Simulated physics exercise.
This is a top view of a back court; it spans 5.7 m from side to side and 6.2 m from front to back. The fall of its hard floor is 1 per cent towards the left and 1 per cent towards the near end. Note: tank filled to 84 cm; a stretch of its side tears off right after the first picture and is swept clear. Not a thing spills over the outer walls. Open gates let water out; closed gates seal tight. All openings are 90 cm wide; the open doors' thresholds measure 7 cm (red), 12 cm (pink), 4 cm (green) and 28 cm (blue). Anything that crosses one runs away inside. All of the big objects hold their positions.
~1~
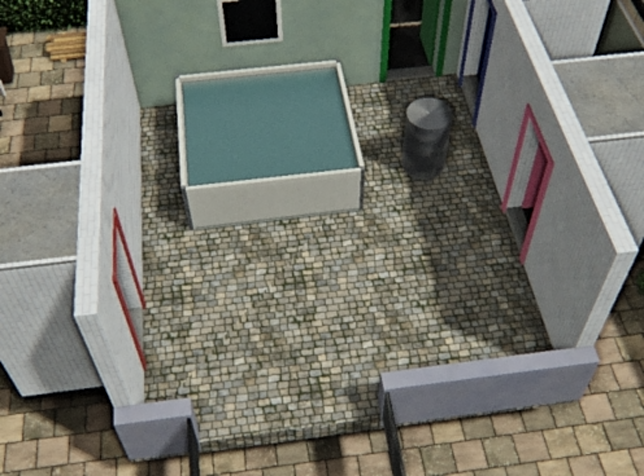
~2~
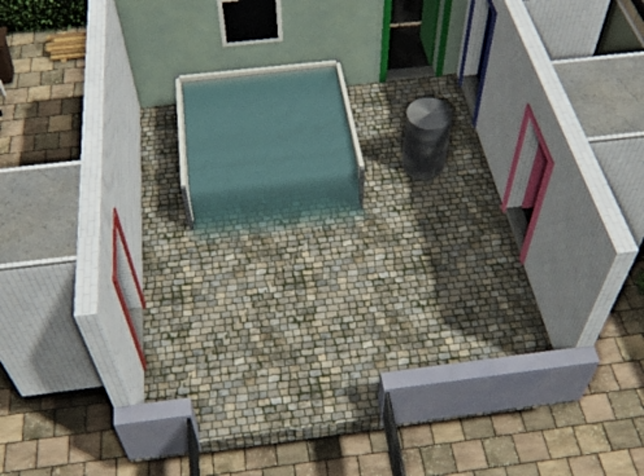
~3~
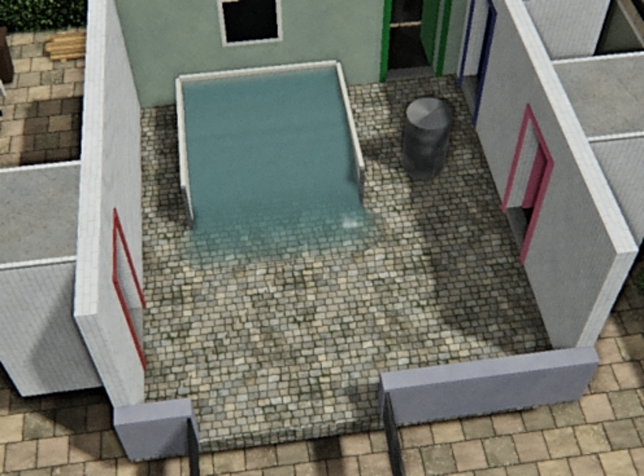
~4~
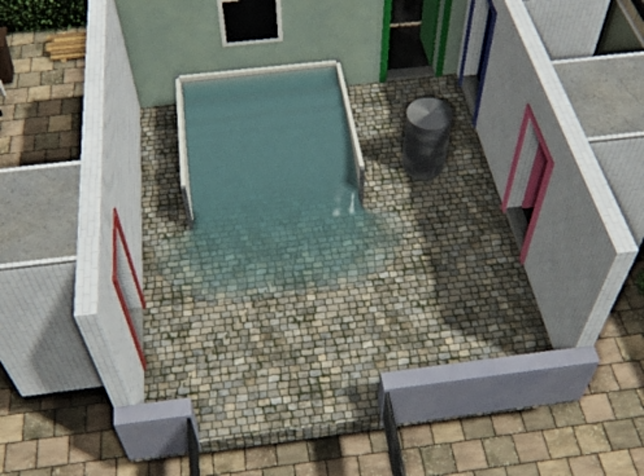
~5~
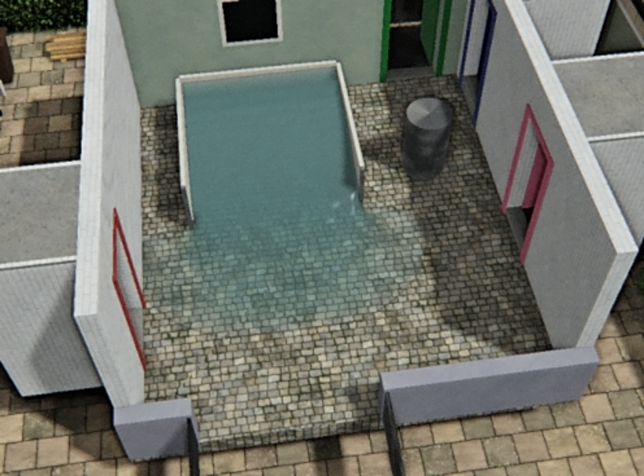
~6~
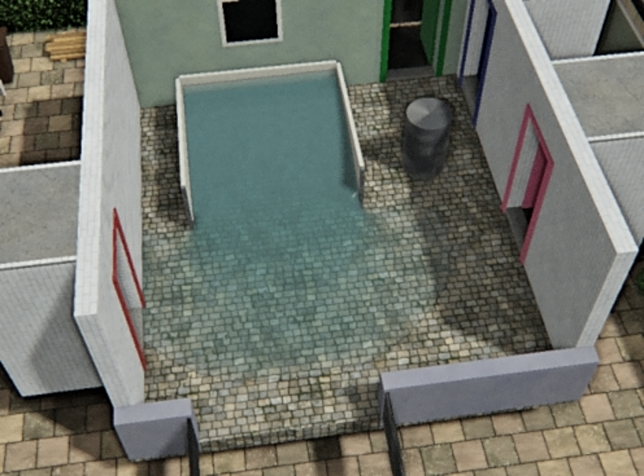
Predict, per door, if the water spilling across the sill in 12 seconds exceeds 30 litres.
Red door: Limit broken, pink door: Limit unbroken, green door: Limit broken, blue door: Limit unbroken.
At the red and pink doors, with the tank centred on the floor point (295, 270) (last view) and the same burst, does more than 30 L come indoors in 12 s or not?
Measured against the limit, the red door stays within it and the pink door stays within it.
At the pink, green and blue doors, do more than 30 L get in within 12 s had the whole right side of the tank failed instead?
The pink door comes out more than that, the green door more than that and the blue door more than that.
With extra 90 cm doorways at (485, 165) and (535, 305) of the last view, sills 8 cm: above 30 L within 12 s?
In the order given, lower then higher.
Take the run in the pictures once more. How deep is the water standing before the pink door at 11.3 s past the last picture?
Roughly 3.5 cm deep.
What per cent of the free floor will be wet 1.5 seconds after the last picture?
60 %.
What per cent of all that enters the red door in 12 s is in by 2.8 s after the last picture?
45 percent or so by then.
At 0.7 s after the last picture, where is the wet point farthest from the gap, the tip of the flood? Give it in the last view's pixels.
Point: Roughly (507, 383) in the last view.
Then, 0.7 s after the last picture water covers 60 % of the floor and is deepest (48 cm) near (146, 432); red door 17 cm at the sill, 7 L in, pink door not reached, green door not reached, blue door not reached.
Then, 1.5 s after the last picture water covers 60 % of the floor and is deepest (54 cm) near (146, 432); red door 17 cm at the sill, 48 L in, pink door 3 cm at the sill, 0 L in, green door not reached, blue door not reached.
Then, 2.8 s after the last picture water covers 65 % of the floor and is deepest (30 cm) near (546, 377); red door 20 cm at the sill, 114 L in, pink door 10 cm at the sill, 0 L in, green door not reached, blue door not reached.
Then, 6.3 s after the last picture water covers 95 % of the floor and is deepest (12 cm) near (146, 432); red door 10 cm at the sill, 220 L in, pink door 4 cm at the sill, 0 L in, green door 10 cm at the sill, 36 L in, blue door 3 cm at the sill, 0 L in.
Then, 11.3 s after the last picture water covers 100 % of the floor and is deepest (11 cm) near (143, 220); red door 8 cm at the sill, 241 L in, pink door 3 cm at the sill, 0 L in, green door 4 cm at the sill, 67 L in, blue door 5 cm at the sill, 0 L in.
